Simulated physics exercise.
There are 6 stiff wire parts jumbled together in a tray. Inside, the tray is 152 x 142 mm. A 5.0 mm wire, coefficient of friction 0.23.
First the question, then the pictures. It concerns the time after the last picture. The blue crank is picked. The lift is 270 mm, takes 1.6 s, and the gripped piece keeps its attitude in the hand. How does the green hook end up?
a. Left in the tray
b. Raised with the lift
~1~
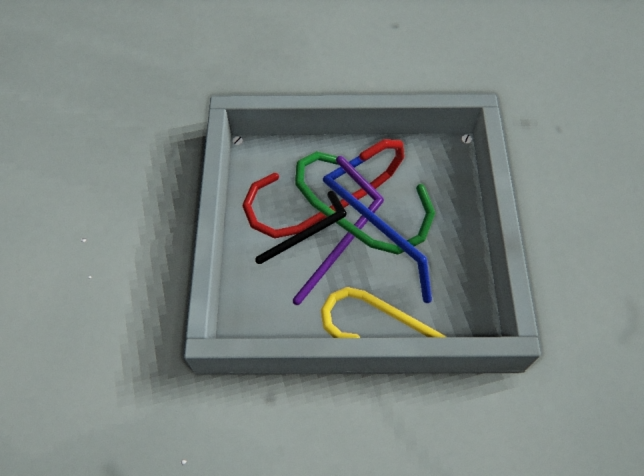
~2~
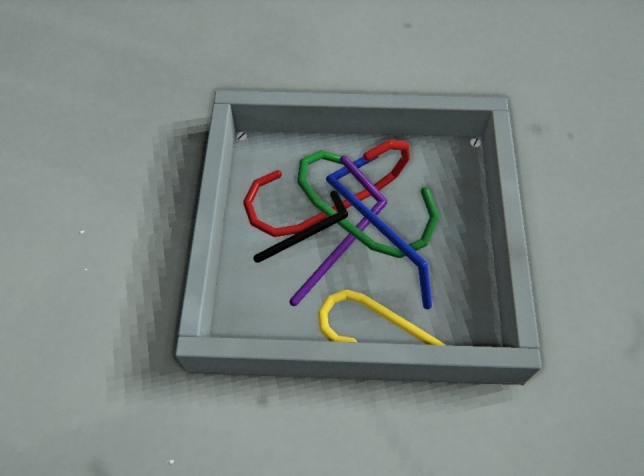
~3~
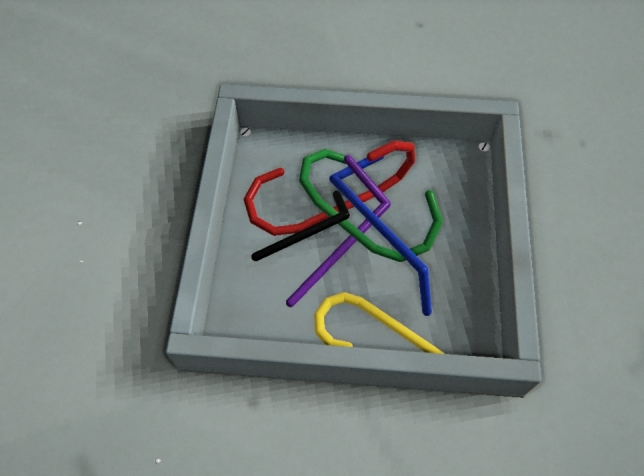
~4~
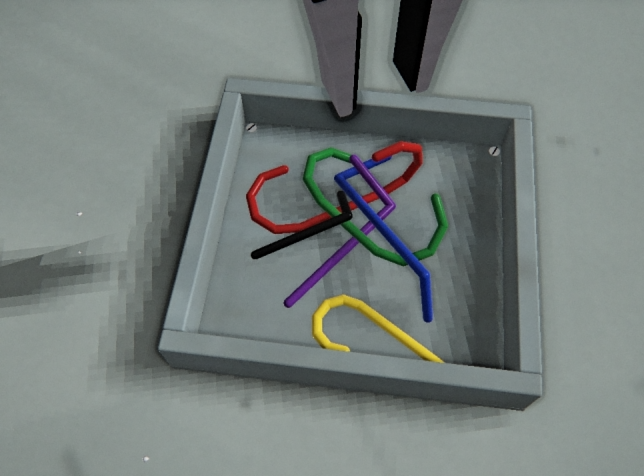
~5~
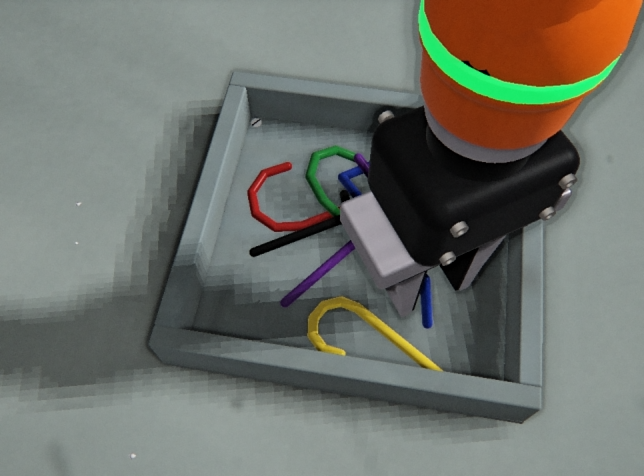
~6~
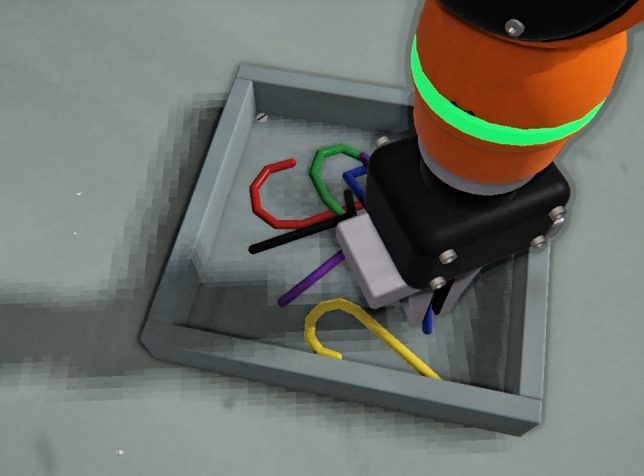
Option a: Left in the tray.
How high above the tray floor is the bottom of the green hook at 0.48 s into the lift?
I'd put it near 0 mm up.
Then, 0.48 s into the lift, lowest point more than 20 mm over the tray floor, blue crank 58 mm.
Then, 0.88 s into the lift, lowest point more than 20 mm over the tray floor, blue crank 159 mm.
Then, 1.60 s into the lift, lowest point more than 20 mm over the tray floor, blue crank 272 mm.
At rest, hanging blue crank 272 mm; the other 5 are down.
